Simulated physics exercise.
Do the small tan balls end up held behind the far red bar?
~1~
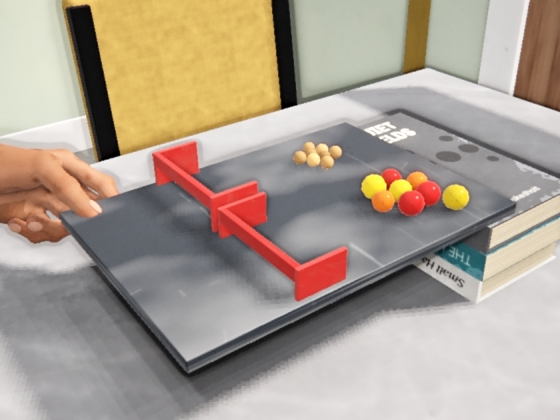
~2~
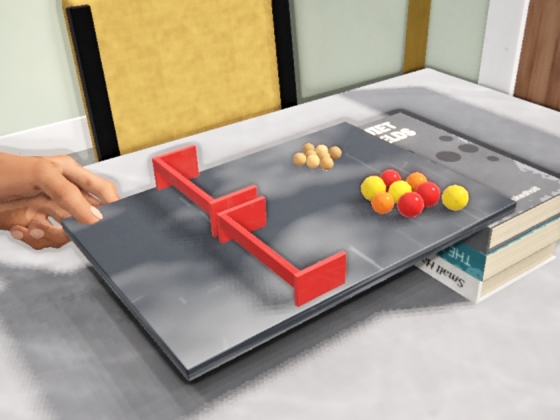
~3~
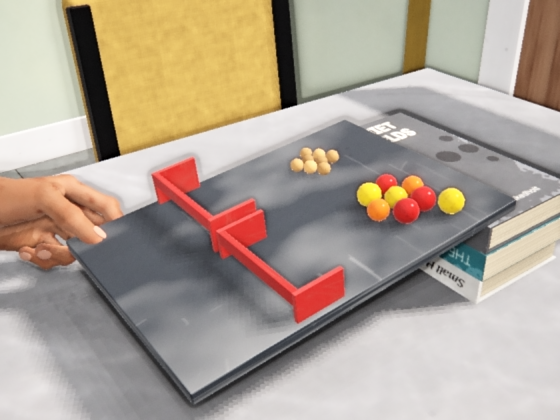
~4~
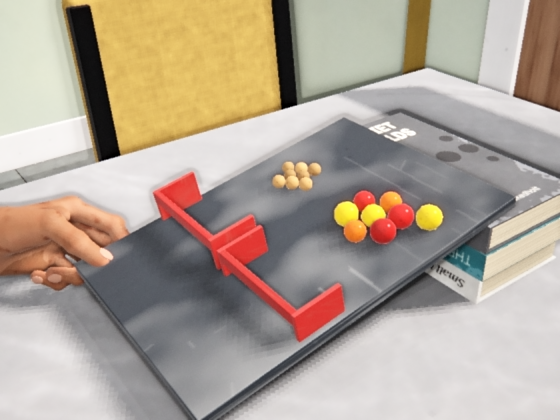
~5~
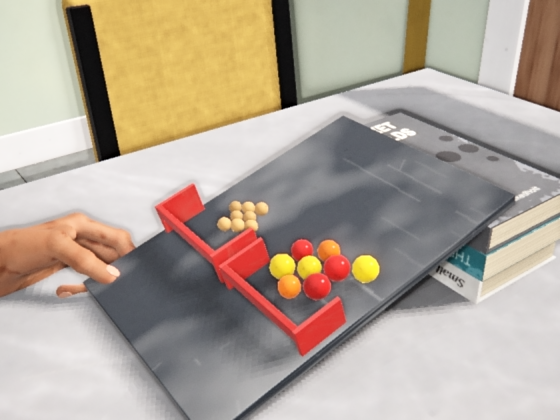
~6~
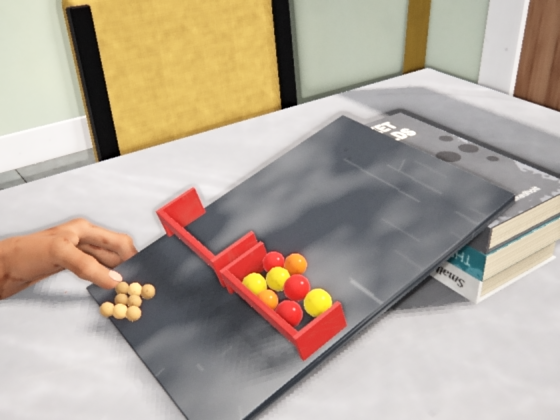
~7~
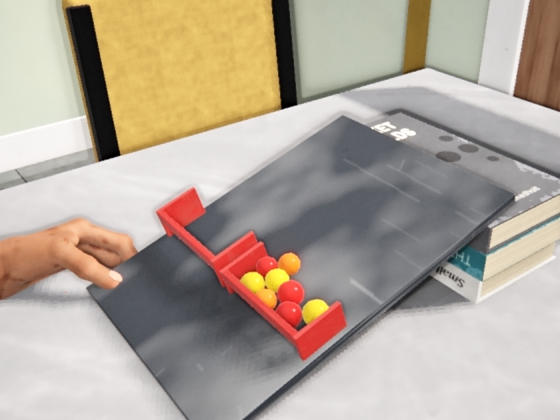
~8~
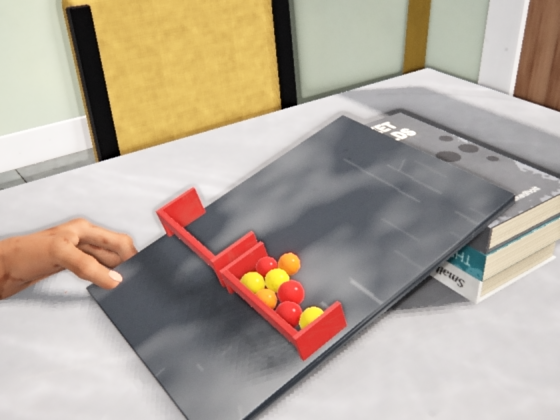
No, the small tan balls slip under the far bar and run on down the board. Only the larger coloured balls are stopped, behind the near bar.
